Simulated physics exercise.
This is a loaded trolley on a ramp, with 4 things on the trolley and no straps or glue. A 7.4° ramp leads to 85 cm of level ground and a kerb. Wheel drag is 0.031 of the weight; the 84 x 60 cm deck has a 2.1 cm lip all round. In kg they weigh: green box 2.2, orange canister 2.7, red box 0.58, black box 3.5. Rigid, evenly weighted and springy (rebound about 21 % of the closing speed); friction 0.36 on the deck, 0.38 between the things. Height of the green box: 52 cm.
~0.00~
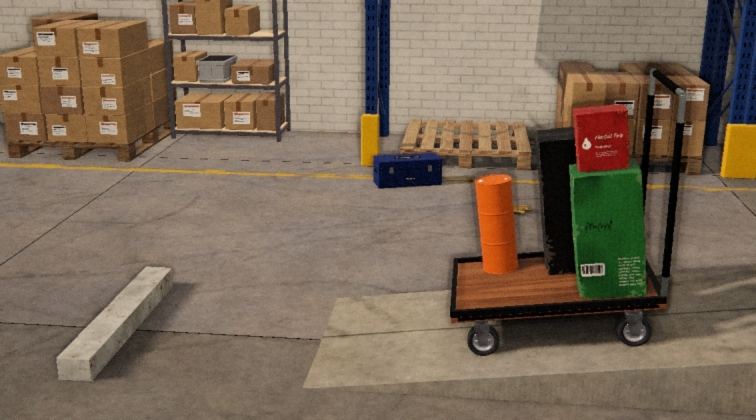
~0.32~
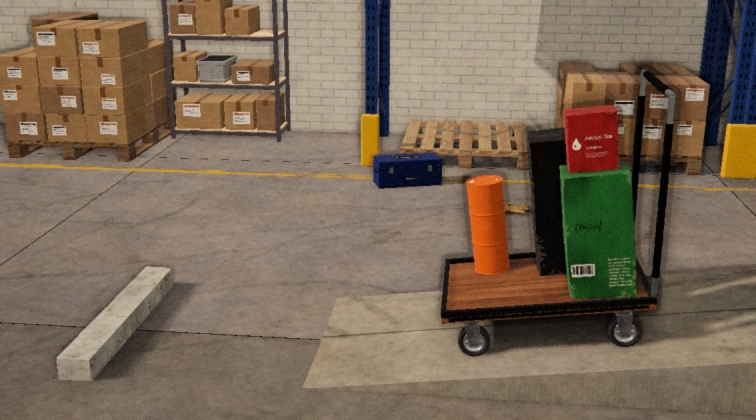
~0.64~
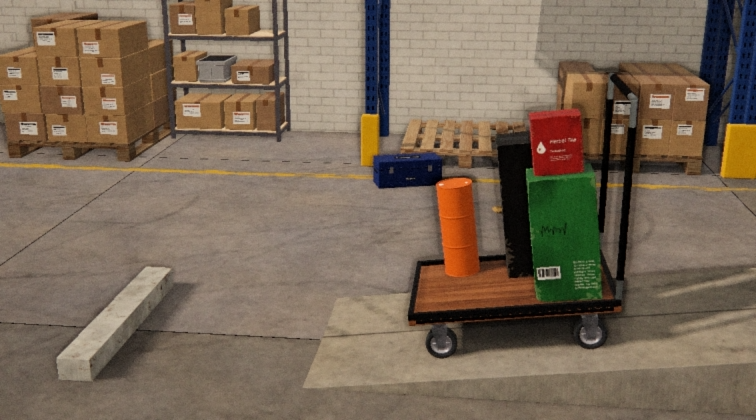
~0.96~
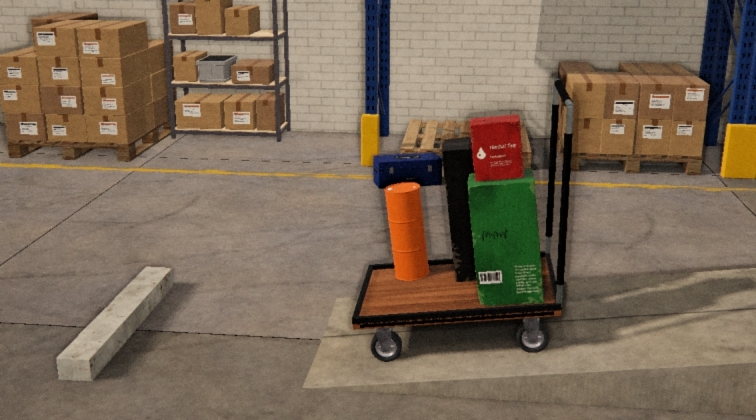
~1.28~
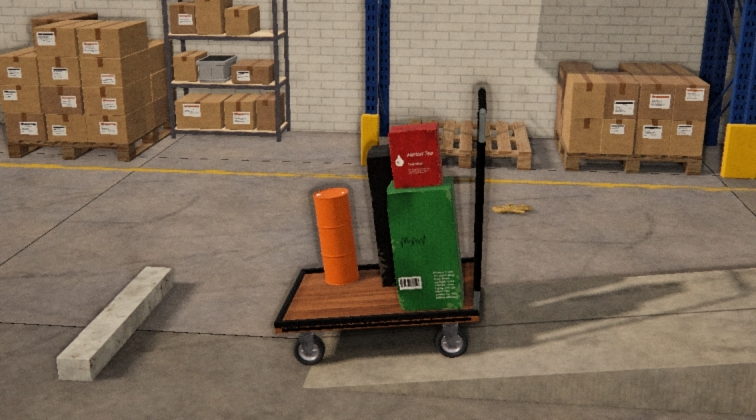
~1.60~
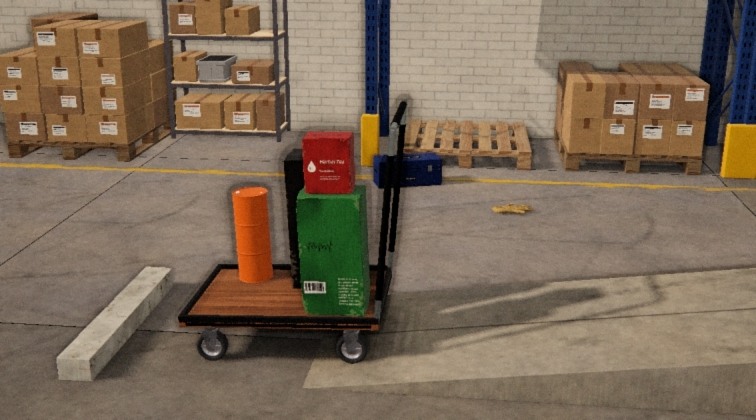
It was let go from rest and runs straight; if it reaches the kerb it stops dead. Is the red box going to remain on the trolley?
The red box remains on the deck.
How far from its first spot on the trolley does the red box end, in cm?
About 24 cm.
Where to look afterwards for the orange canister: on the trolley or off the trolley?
The orange canister ends off the trolley.
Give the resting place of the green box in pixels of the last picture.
Near (206, 249).
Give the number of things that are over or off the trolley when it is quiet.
In all, 1.
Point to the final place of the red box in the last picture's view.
Near (189, 163).
By 1.90 s, trolley at the kerb.
By 2.00 s, trolley at the kerb; red box 12 cm from its spot near (218, 164); orange canister 11 cm from its spot; black box 11 cm from its spot.
By 2.10 s, trolley at the kerb; red box 19 cm from its spot near (201, 163); orange canister rocked 11° off its seat; black box 17 cm from its spot.
By 2.70 s, trolley at the kerb; orange canister now off the trolley; red box 24 cm from its spot near (190, 163); black box 20 cm from its spot.
When it is over (3.3 s), off the trolley, orange canister; not toppled but over 10 cm from the start, green box, red box and black box. End places, in pixels of the last picture, red box near (190, 163).
